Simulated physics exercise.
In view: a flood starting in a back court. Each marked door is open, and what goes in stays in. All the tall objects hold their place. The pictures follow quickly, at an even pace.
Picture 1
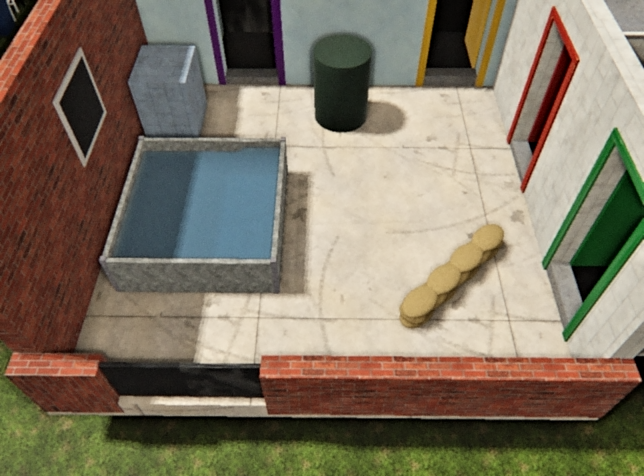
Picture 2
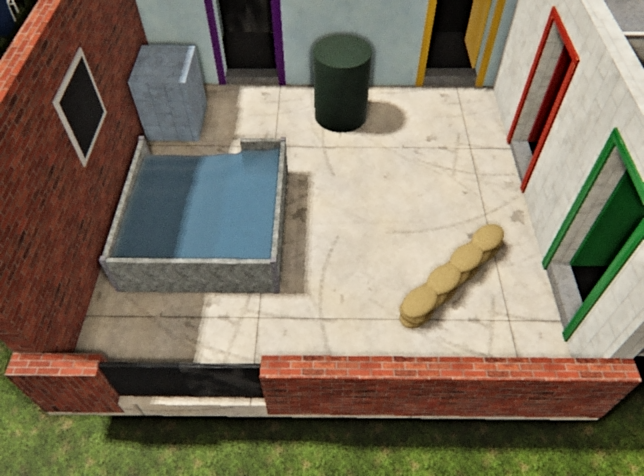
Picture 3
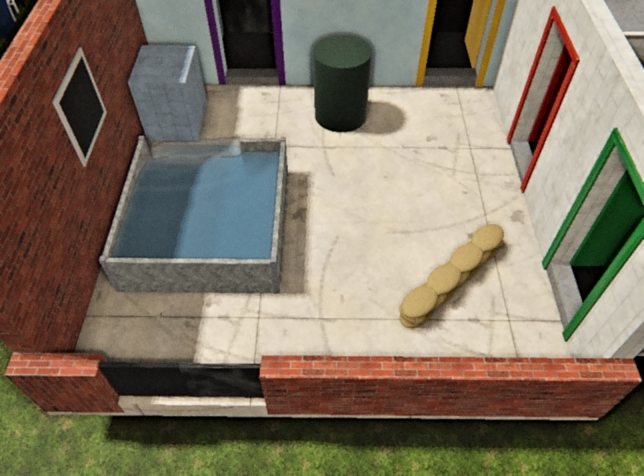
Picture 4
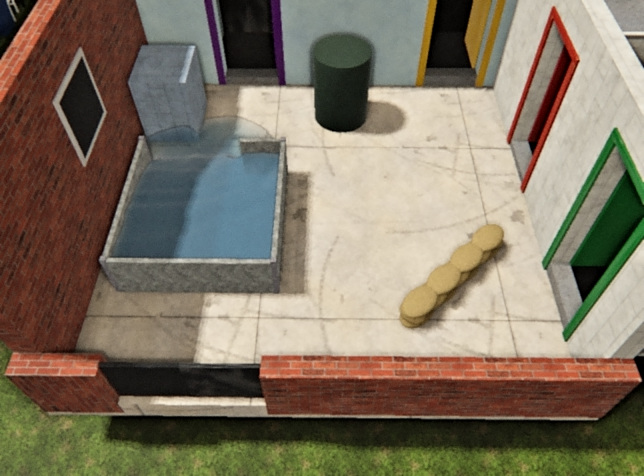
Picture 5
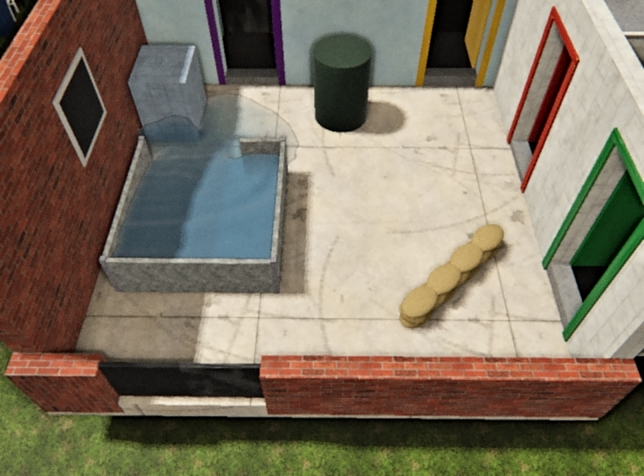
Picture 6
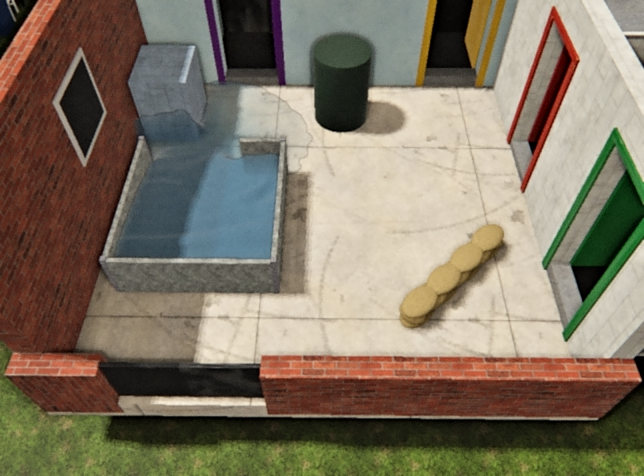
At the start, still blue water fills an open grey tank in a walled court, near a dark green cylinder and a row of tan sacks. A gap appears in the tank's far side and water pours out, then spreads across the pale floor around the grey block and towards the cylinder.
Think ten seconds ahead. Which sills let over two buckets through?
In the end: The yellow door admits no more than that; the green door admits no more than that; the red door admits no more than that; the purple door lets in a lot.
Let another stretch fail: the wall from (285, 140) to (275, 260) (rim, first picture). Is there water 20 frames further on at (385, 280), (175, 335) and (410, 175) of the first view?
One after the other: Covered, dry, flooded.
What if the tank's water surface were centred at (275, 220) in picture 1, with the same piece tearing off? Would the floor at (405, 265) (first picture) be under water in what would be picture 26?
At that place: Dry.
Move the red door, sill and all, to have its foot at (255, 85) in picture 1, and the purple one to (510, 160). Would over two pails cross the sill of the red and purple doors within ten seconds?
My reading: The red one floods, the purple one holds.
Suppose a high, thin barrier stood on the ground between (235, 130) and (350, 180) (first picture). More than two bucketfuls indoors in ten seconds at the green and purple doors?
My reading: Green door takes less; purple door lets more in.
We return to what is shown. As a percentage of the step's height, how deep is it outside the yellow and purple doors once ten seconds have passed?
In turn 40 and 50 per cent.
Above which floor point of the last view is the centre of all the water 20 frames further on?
Roughly at (237, 181).
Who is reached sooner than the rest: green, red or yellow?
The yellow-painted one.
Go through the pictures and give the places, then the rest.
The first frame shows still water in the open tank at (203, 199).
In the second frame, the front is at a hidden place, out from the gap on the open tank's far side.
In the third frame, water pours out on the open tank's far side and has run to a hidden place.
In the fourth frame, the front is at (238, 120), out from the gap on the open tank's far side.
In the fifth frame, water pours out on the open tank's far side and has run to (231, 96).
In the sixth frame, the front is at (251, 86), out from the gap on the open tank's far side.
A moment on, water covers 20 % of the floor; the yellow door not reached, the green door not reached, the red door not reached, the purple door over two buckets in.
Next, water covers 25 % of the floor; the yellow door not reached, the green door not reached, the red door not reached, the purple door far over two buckets in.
Then, water covers 50 % of the floor; the yellow door wet at the sill, nothing in, the green door not reached, the red door wet at the sill, nothing in, the purple door far over two buckets in.
Later, water covers 90 % of the floor; the yellow door wet at the sill, nothing in, the green door wet at the sill, nothing in, the red door wet at the sill, nothing in, the purple door far over two buckets in.
In the end, water covers 95 % of the floor; the yellow door wet at the sill, nothing in, the green door wet at the sill, nothing in, the red door wet at the sill, nothing in, the purple door far over two buckets in.
